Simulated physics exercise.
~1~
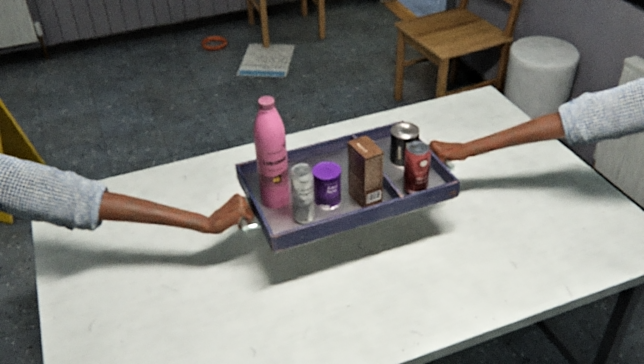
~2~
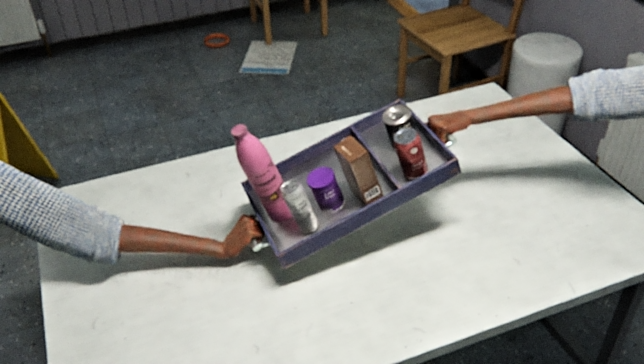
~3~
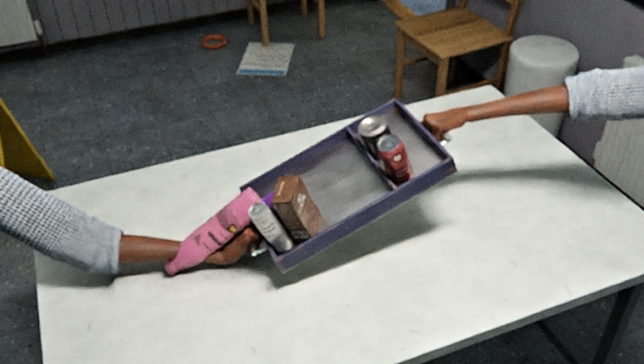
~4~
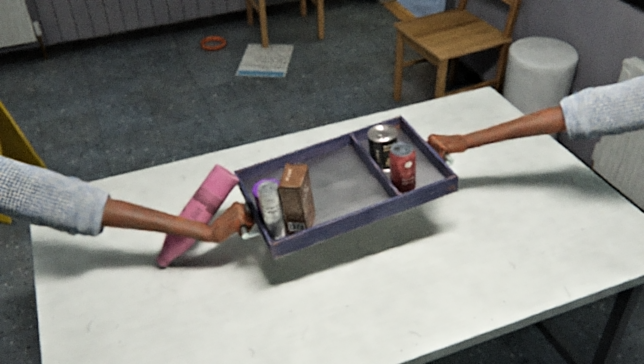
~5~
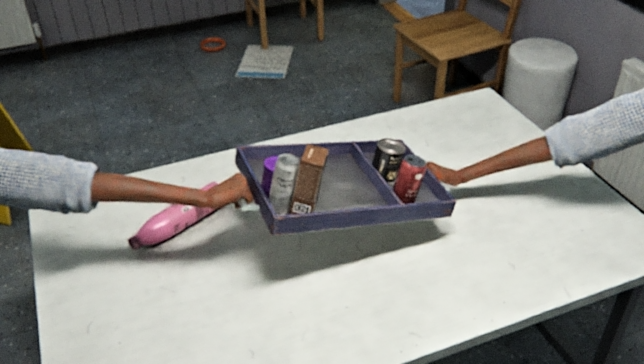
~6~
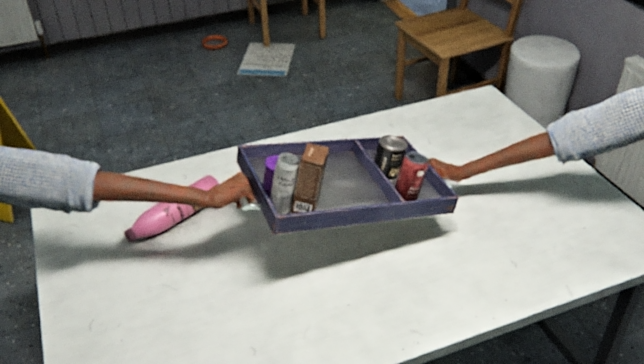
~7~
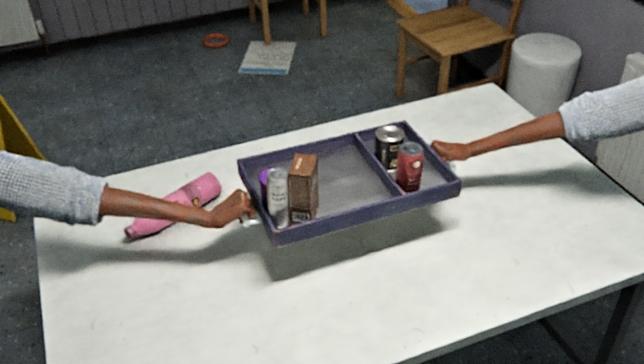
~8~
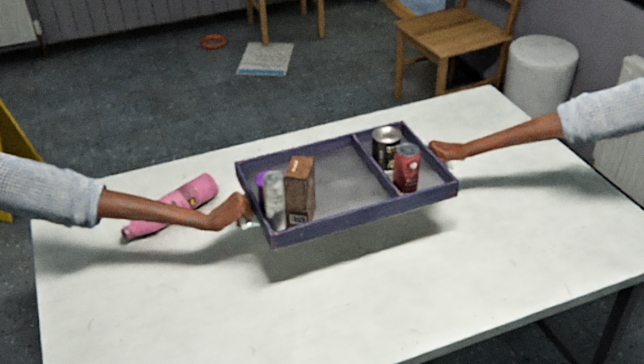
At the start, two hands hold a dark divided tray above a white table, carrying a pink bottle, a white can, a purple tin, a brown carton, a black tin and a red can. The tray tilts down to the left, and the items lean as they begin to shift. The pink bottle tips over the left rim head first, while the carton, white can and purple tin slide to that end. The tray swings back and dips to the right, then levels. The bottle ends lying on the table, with the other five still upright on the tray.
